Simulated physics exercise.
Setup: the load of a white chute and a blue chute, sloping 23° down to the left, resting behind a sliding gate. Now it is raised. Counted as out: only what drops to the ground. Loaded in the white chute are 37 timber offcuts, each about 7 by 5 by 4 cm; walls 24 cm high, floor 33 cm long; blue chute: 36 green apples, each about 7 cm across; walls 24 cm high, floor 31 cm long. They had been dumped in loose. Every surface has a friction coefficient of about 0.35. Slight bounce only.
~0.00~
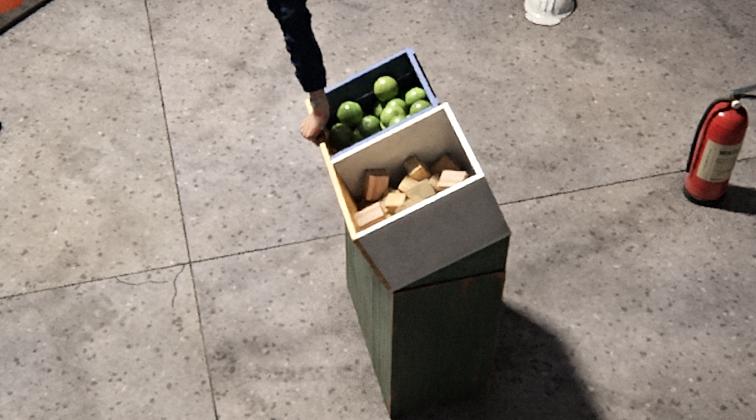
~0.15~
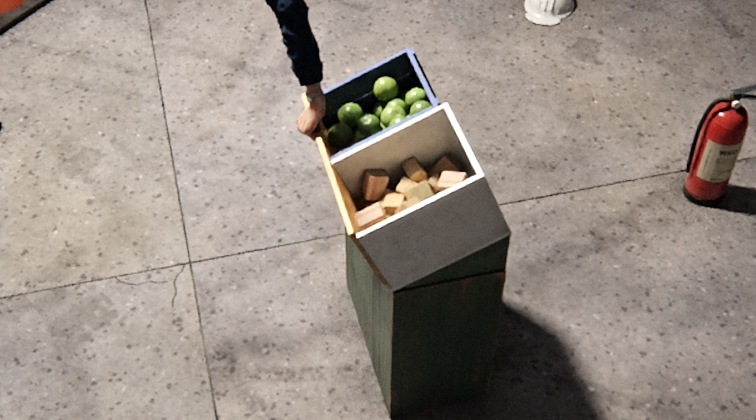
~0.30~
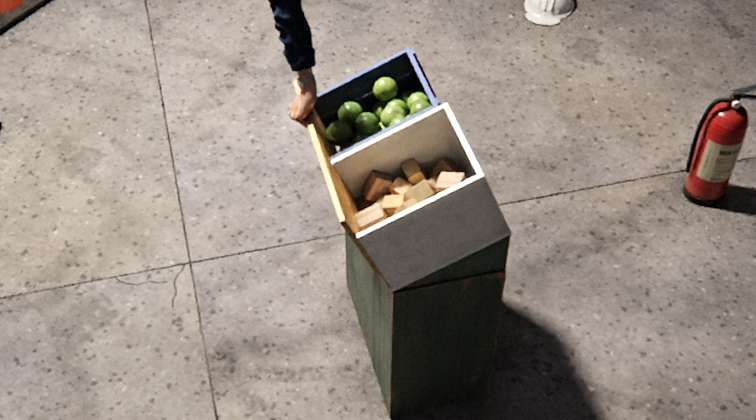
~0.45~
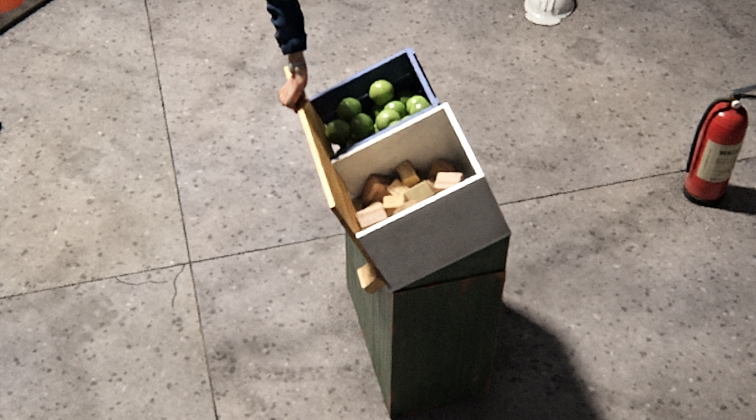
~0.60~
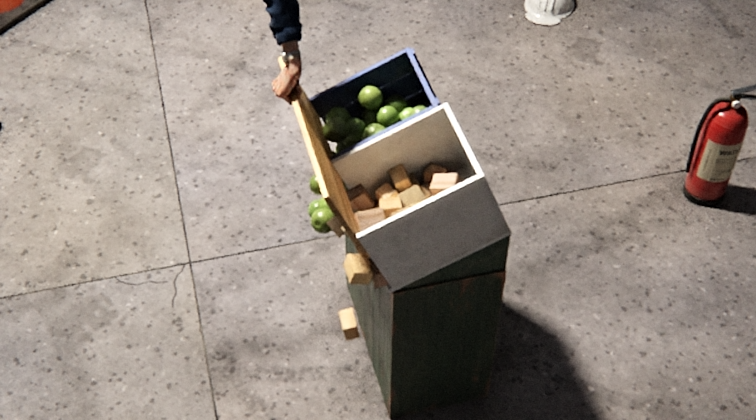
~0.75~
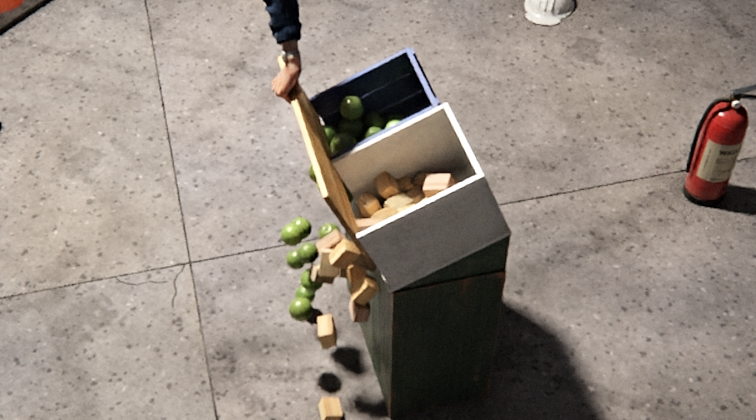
At the start, a hand grips the closed gate across two tilted chutes, green apples in the blue one and timber offcuts in the white one. The hand draws the gate upward, then a few offcuts and apples slip out beneath it, followed by a thicker stream tumbling down at the left.
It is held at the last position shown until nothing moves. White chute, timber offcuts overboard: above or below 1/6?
Lost share: Bigger than a sixth.
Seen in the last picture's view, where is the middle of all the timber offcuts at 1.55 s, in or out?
Their middle is at about (333, 381).
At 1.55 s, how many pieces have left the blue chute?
Count for the blue chute: Roughly 35.
After 0.95 s, 13 of 37 out of the white chute and 18 of 36 out of the blue chute.
After 1.20 s, 21 of 37 out of the white chute and 30 of 36 out of the blue chute.
After 1.55 s, 30 of 37 out of the white chute and 36 of 36 out of the blue chute.
When it is over (at 2.00 s), 37 of 37 out of the white chute and 36 of 36 out of the blue chute. Asked share, 37 of 37, 100 per cent.
